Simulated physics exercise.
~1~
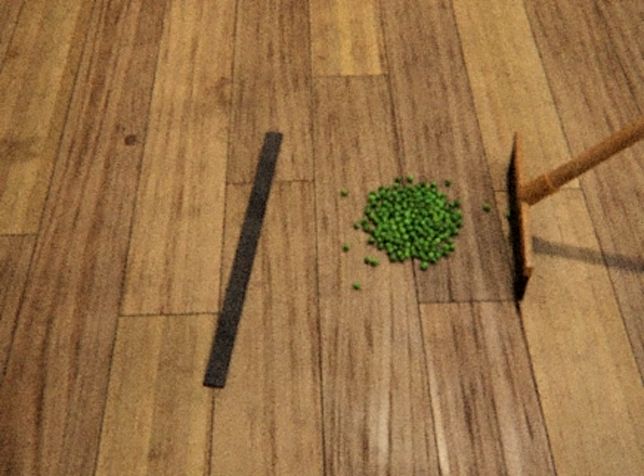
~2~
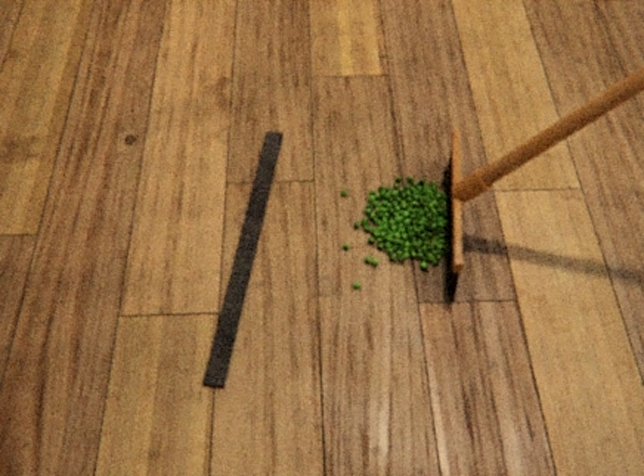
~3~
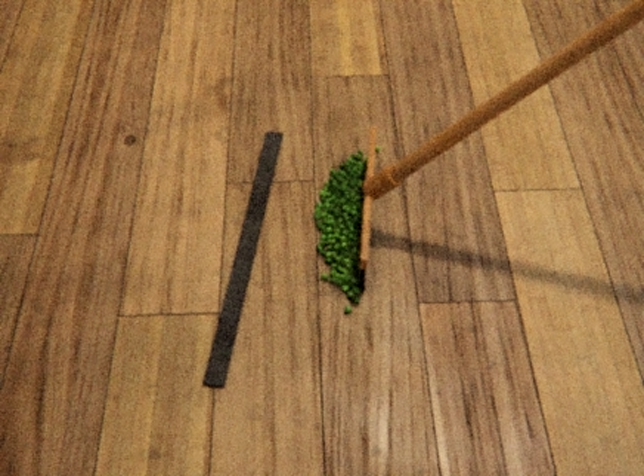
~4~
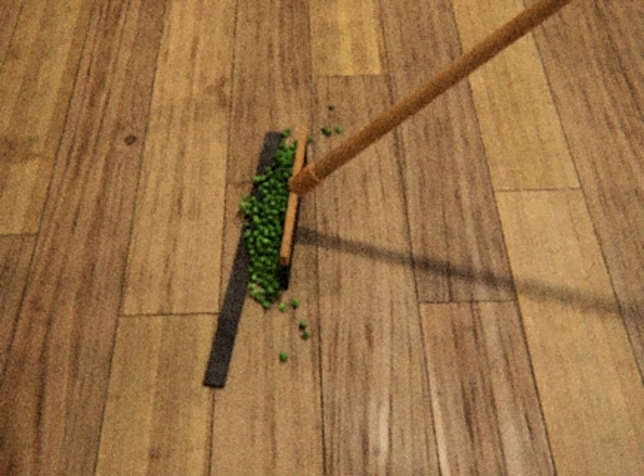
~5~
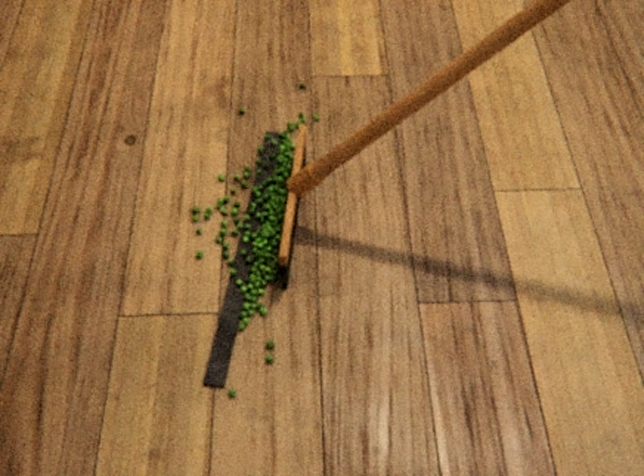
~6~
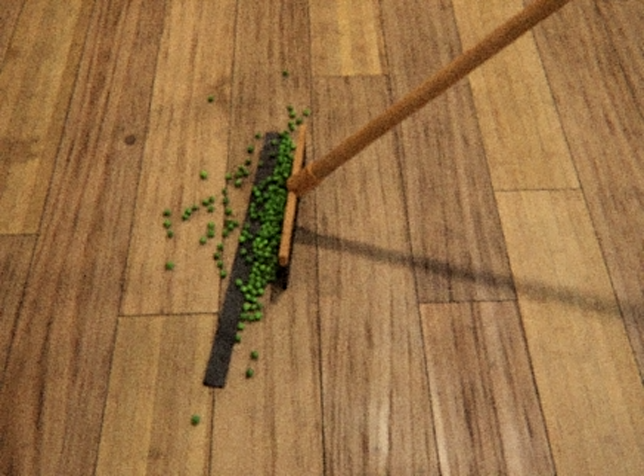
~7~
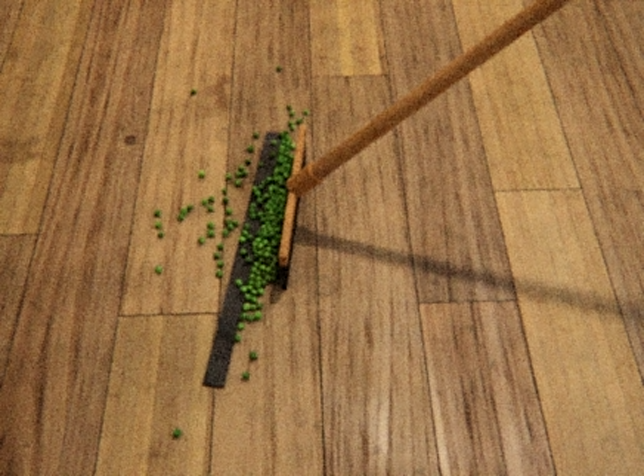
We see a long-handled squeegee on a wooden floor move left into a pile of green peas, pushing them toward a fixed dark strip. It stops beside the strip, and some peas scatter past it to the left before settling, with most remaining between blade and strip or nearby.
